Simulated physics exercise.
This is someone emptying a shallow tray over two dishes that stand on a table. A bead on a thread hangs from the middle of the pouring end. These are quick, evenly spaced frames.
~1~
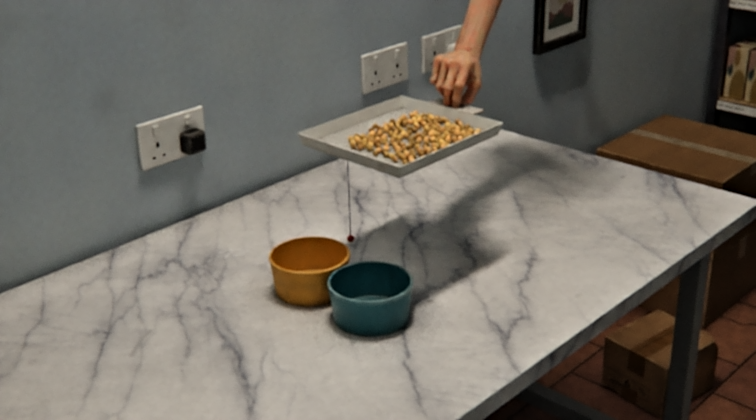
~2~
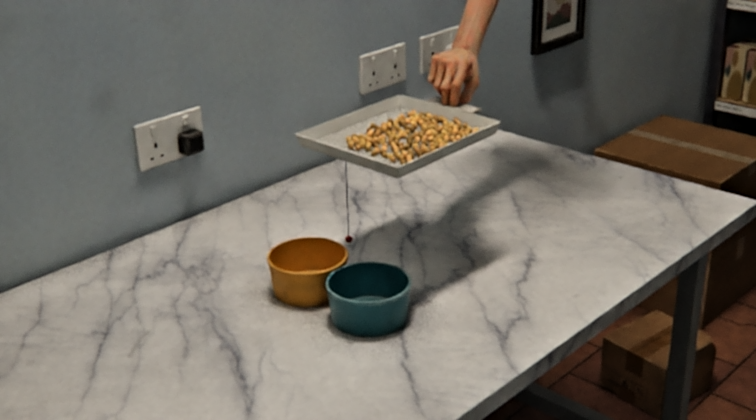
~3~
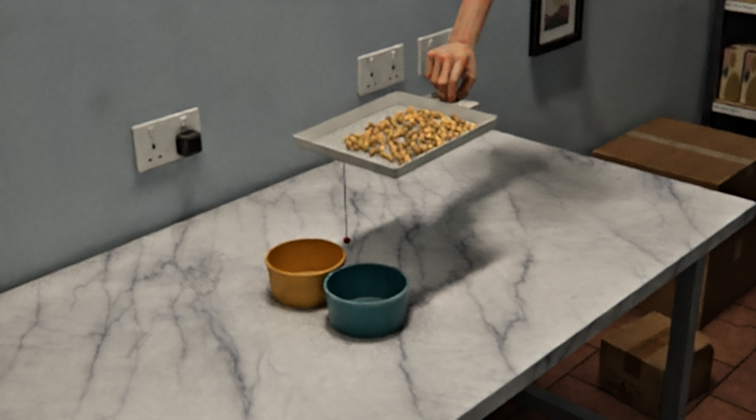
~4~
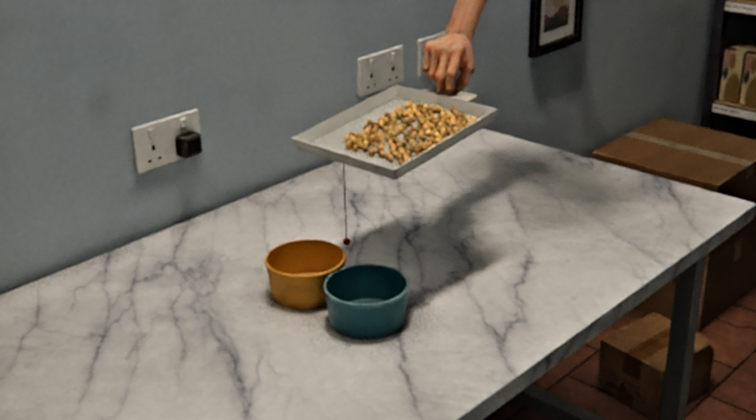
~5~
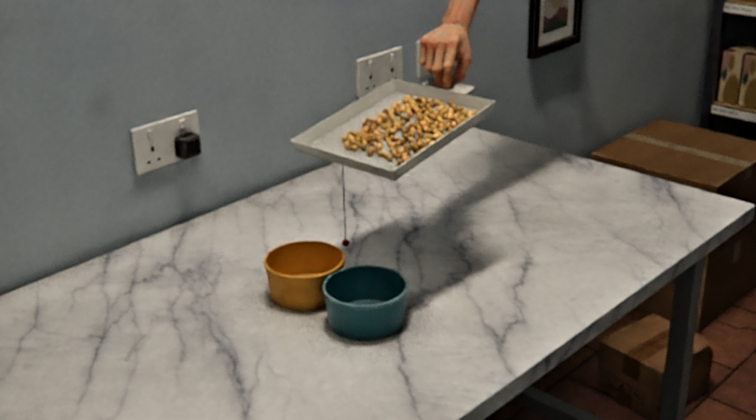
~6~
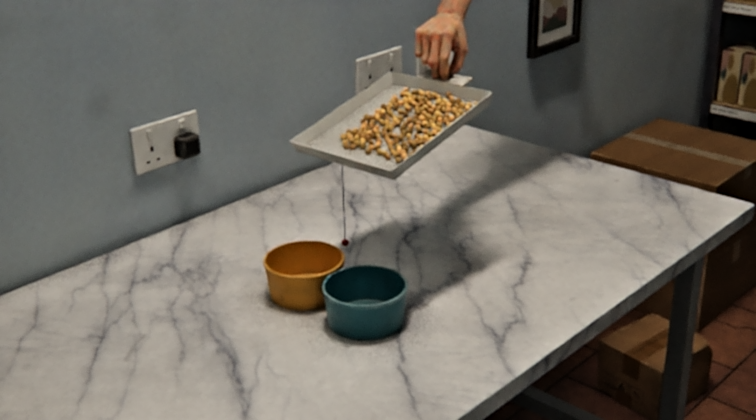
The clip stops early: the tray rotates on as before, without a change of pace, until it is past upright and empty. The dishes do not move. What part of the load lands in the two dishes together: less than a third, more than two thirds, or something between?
Caught overall: More than two thirds.
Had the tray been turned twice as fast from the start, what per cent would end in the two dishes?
Some 80 per cent.
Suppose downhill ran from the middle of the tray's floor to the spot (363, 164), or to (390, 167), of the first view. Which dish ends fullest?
First the dish on the right, then the right dish.
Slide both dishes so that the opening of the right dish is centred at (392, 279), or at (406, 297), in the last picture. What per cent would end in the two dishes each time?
First some 40, then 40 per cent.
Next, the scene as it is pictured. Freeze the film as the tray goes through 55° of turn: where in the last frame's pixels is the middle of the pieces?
Roughly at (347, 144).
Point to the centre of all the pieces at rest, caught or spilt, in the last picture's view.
Roughly at (298, 290).
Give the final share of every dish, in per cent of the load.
The left dish has 70 per cent, the right dish has 20.
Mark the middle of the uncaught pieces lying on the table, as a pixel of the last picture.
Around (242, 288).
Just after the last frame, tray tipped steeply; almost all on the tray; just a few in the air.
A moment on, tray tipped right over; almost all on the tray; just a few in the right dish; about a tenth in the left dish; just a few outside both; just a few in the air.
Further on, tray tipped past a quarter turn; about a tenth in the right dish; roughly two thirds in the left dish; roughly a quarter outside both.
When it is over, tray tipped past a quarter turn; about a tenth in the right dish; roughly two thirds in the left dish; roughly a quarter outside both.
